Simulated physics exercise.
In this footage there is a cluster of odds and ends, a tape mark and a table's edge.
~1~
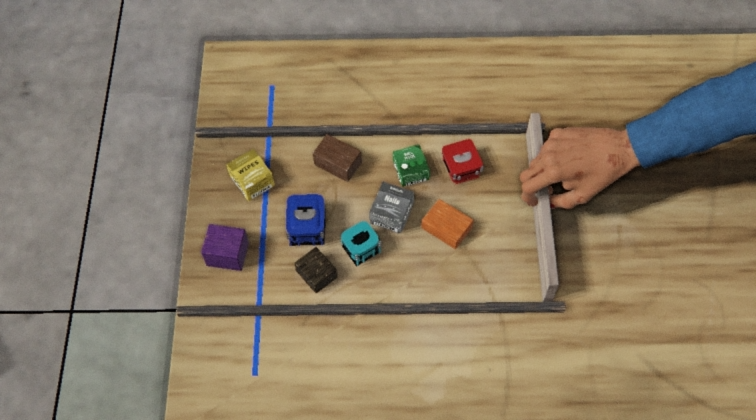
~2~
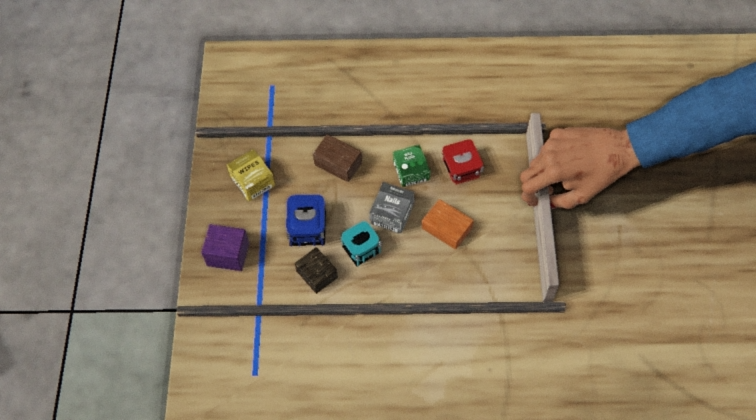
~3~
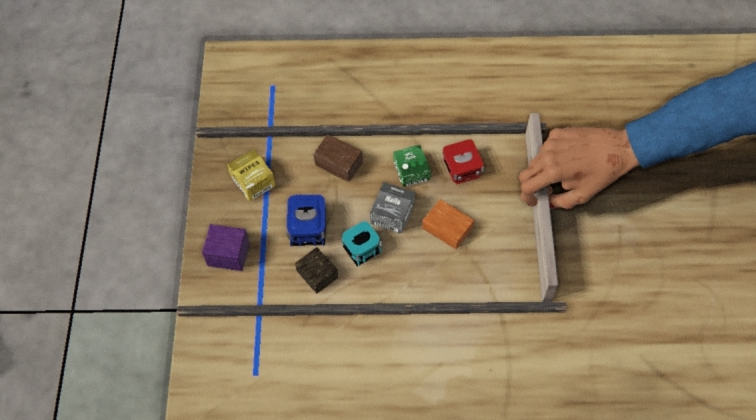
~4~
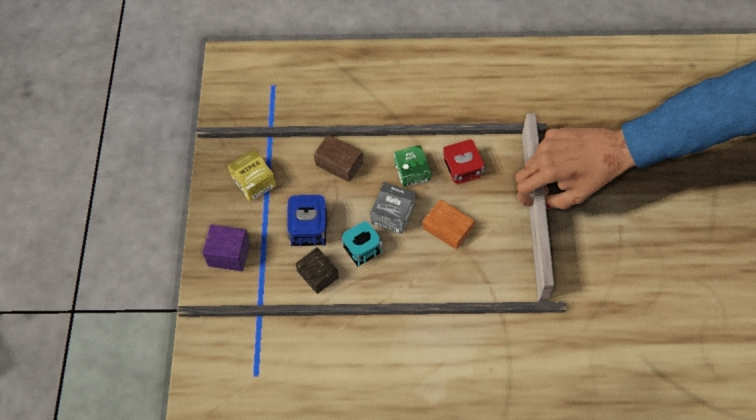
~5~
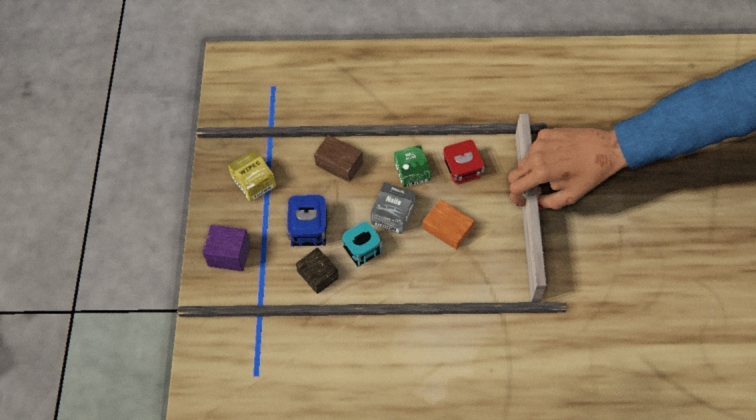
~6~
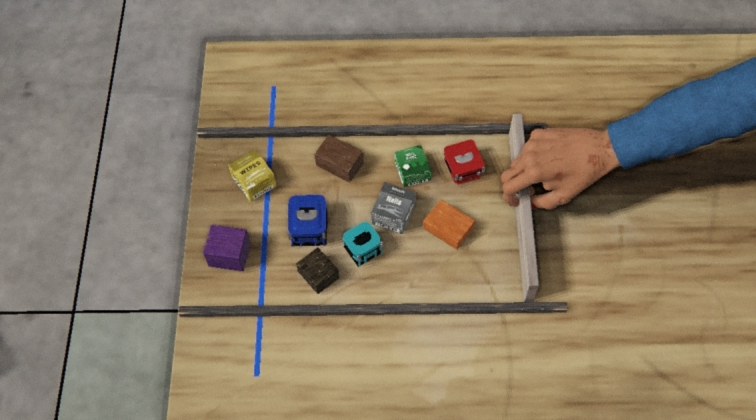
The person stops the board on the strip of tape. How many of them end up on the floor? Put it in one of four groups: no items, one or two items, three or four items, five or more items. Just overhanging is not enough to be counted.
Just one or two tumble.
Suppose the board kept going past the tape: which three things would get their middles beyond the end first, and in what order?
The order is the yellow box, the brown block and then the purple block.
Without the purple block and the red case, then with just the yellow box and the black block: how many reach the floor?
0, then 1.
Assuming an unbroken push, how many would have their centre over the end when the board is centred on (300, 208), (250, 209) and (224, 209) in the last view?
Respectively, 0, 3 and 6.
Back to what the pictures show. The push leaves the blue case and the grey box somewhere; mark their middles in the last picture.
About (210, 234), and the other about (223, 189).
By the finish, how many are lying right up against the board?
Count recorded: 4.
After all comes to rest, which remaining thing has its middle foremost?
It would be the purple block.
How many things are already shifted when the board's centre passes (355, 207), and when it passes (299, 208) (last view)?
The number moved is 9 and then 10.
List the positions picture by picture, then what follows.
In the first picture, purple block (226, 248); yellow box (251, 175); blue case (306, 220); board (541, 205); tape (264, 218).
In the second picture, yellow box (251, 175); brown block (338, 158).
In the third picture, blue case (307, 220); red case (462, 163).
In the fourth picture, purple block (227, 248); grey box (393, 208).
In the fifth picture, yellow box (252, 175); black block (317, 271).
In the sixth picture, purple block (227, 248); yellow box (253, 175); blue case (308, 221); board (523, 205); tape (266, 219).
Soon after, none off yet; purple block at rest near (227, 248); yellow box at rest near (253, 175); blue case at rest near (308, 221).
Then, none off yet; purple block at rest near (227, 248); yellow box moving near (250, 177); blue case moved a little near (290, 221).
Further on, none off yet; purple block moved a little near (211, 255); yellow box moved about its own width near (215, 187); blue case moved about its own width near (246, 231).
At rest, the number that fall off is one or two; fallen, brown block and yellow box.
